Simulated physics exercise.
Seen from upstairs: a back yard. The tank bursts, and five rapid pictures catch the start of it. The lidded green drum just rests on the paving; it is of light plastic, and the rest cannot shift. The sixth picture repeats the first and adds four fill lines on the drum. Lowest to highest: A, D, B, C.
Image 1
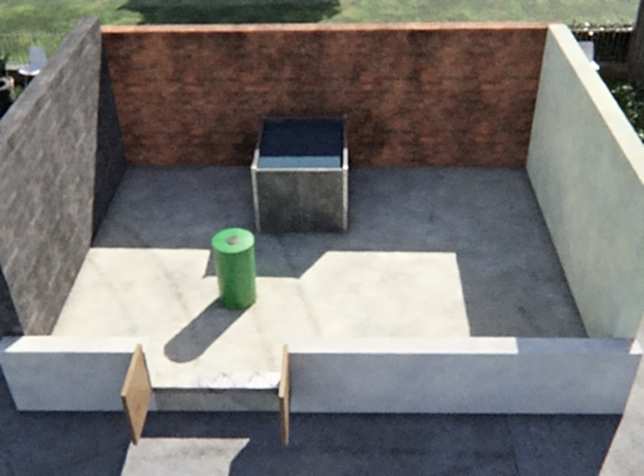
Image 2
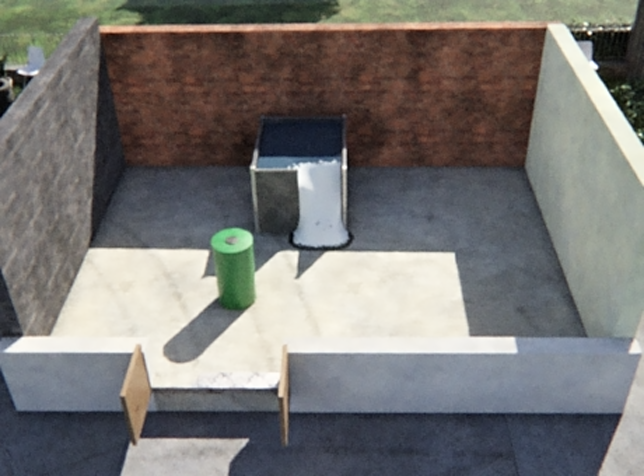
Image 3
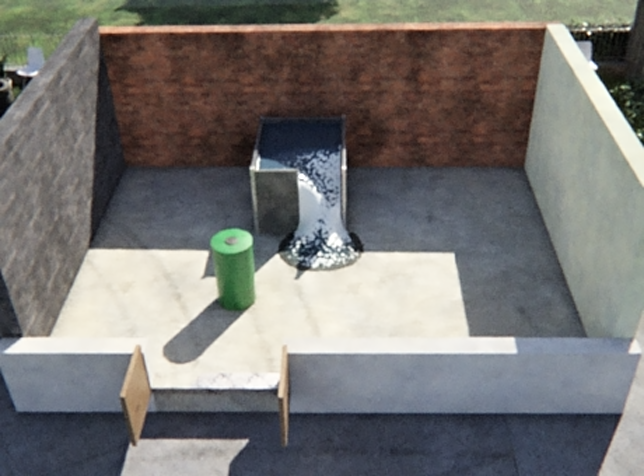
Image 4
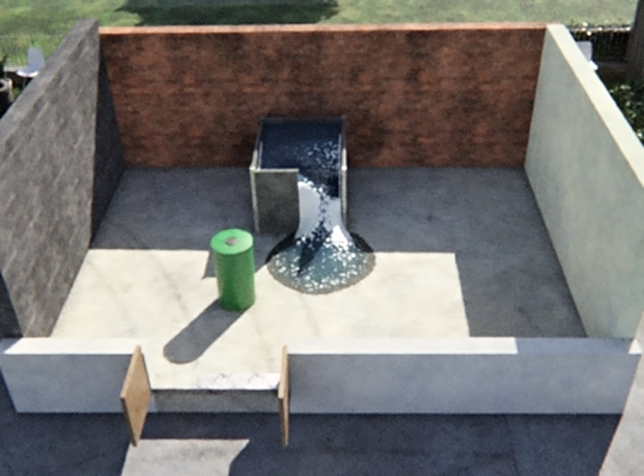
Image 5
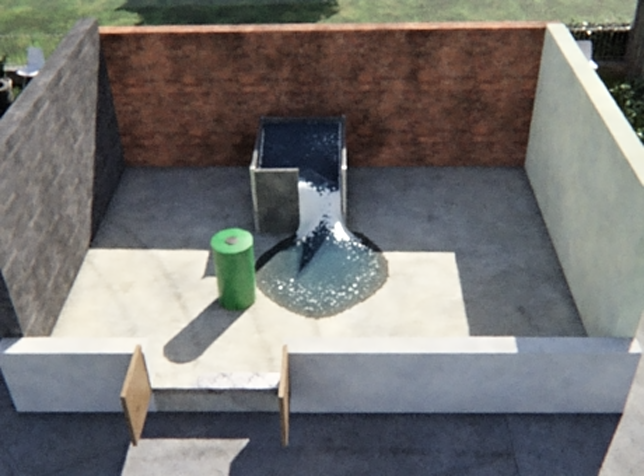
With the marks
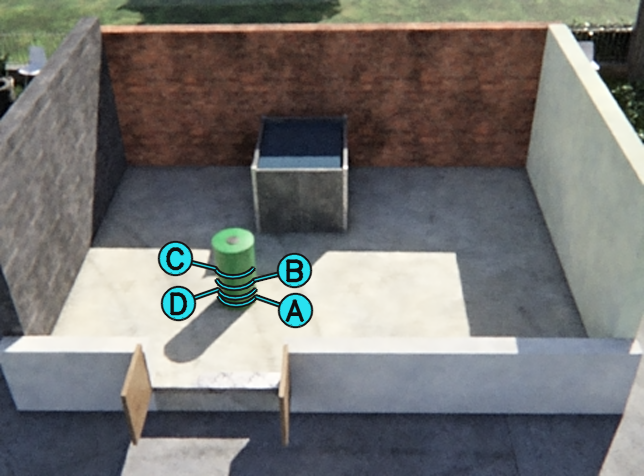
Water pouring from the front of an open tank in a walled yard and spreading over the ground beside a green drum.
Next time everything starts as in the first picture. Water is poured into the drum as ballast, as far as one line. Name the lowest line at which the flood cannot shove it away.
D.
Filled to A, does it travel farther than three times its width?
No, it does not.
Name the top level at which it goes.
That would be A.
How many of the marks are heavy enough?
Three of the four.
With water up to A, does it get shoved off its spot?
Yes.
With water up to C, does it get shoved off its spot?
No, that is safe.
On the marked copy, A at (236, 305); B at (234, 288); C at (232, 276); D at (235, 298); from the bottom up A, D, B, C.
Choosing A, it is pushed about its own width away.
Choosing B, it does not move.
Choosing C, it does not move.
Choosing D, it shifts by a finger or two and stays.
